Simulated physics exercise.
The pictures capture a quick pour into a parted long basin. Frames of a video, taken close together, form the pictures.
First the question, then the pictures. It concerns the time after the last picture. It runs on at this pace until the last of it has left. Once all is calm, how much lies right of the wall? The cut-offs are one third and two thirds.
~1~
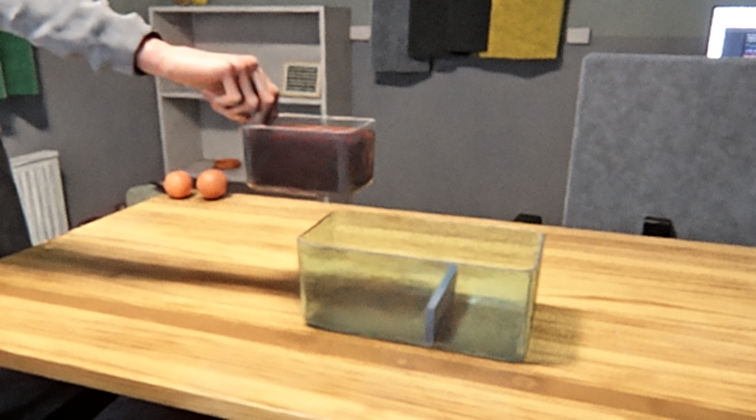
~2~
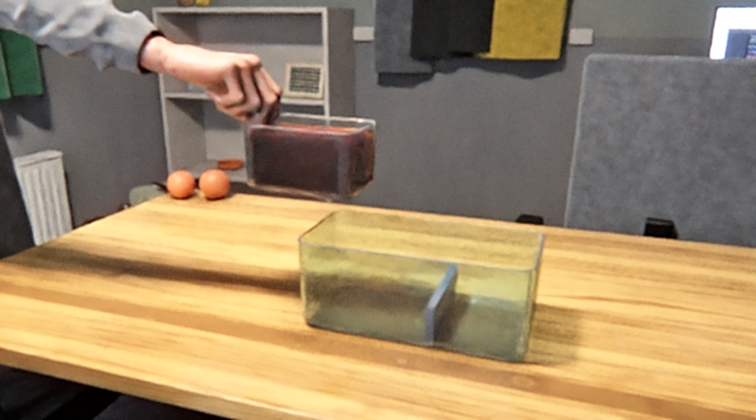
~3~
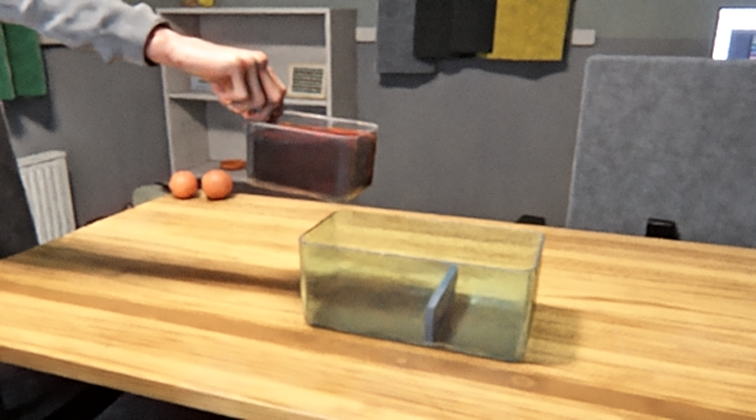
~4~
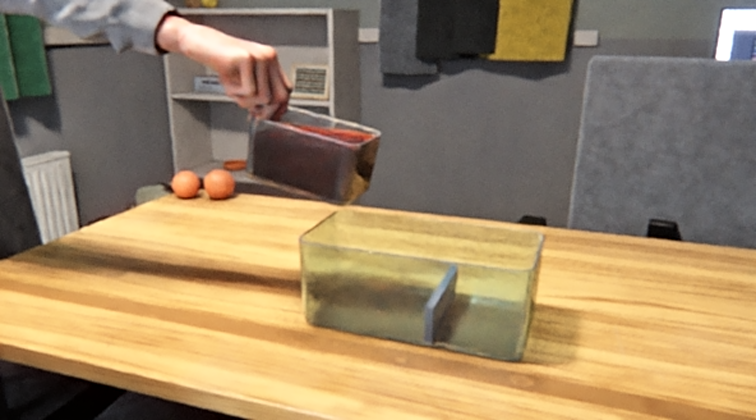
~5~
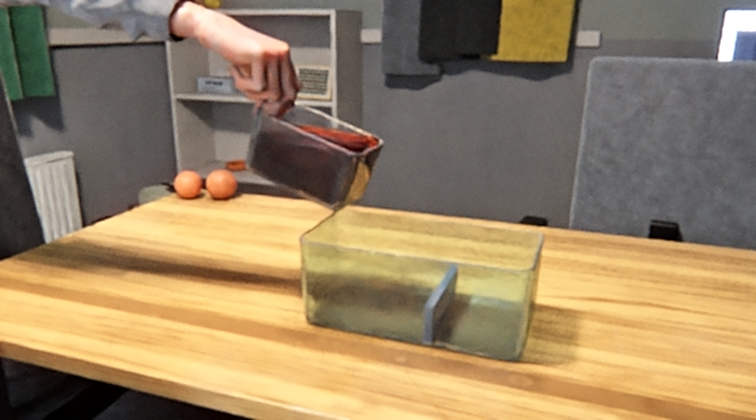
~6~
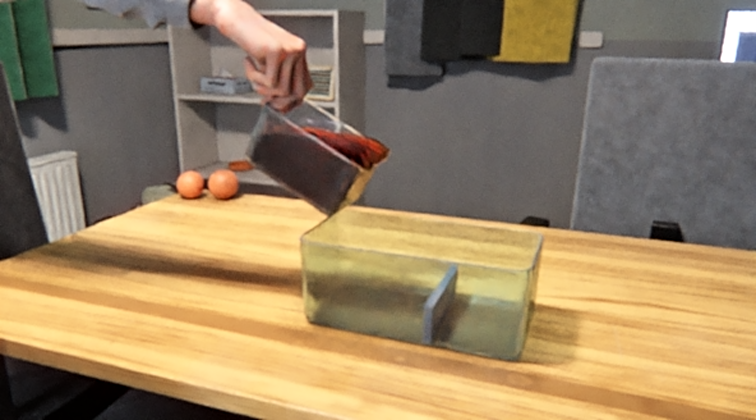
Smaller than a third.
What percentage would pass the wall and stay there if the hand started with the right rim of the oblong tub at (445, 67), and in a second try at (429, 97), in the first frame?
You'd get 75 percent from the first and 70 percent from the second.
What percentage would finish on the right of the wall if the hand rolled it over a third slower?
Result: Roughly 5 %.
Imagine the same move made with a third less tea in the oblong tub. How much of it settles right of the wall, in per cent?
It works out near 5 percent.
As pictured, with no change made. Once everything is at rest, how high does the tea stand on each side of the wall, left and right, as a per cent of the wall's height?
Left side roughly 80, right side roughly 10.
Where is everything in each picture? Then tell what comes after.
In the first frame, it leans 0°; its right rim is at (364, 128); the tea meets the walls at (262, 129) and (365, 135); the long basin's rim runs from (316, 226) to (541, 252); the wall's top is at (442, 288).
In the second frame, it leans 1°; its right rim is at (366, 129); the tea meets the walls at (264, 129) and (366, 136).
In the third frame, it leans 5°; its right rim is at (368, 134); the tea meets the walls at (266, 128) and (367, 138).
In the fourth frame, it leans 11°; its right rim is at (370, 141); the tea meets the walls at (269, 127) and (370, 140).
In the fifth frame, it leans 19°; its right rim is at (372, 150); the tea meets the walls at (270, 130) and (374, 146); 1 per cent is over the edge.
In the sixth frame, it leans 29°; its right rim is at (373, 161); the tea meets the walls at (269, 133) and (373, 154); 5 per cent is over the edge.
A moment on, the oblong tub is tipped on its side and 36 per cent is still to pour, 35 is left of the wall and 0 right of it.
Next, the oblong tub is tipped on its side and 11 per cent is still to pour, 81 is left of the wall and 1 right of it.
Then the oblong tub is tipped on its side and 4 per cent is still to pour, 82 is left of the wall and 9 right of it.
Later the oblong tub is tipped on its side and 2 per cent is still to pour, 86 is left of the wall and 9 right of it.
Finally, 87 per cent lies left of the wall, 9 right of it and 4 outside.
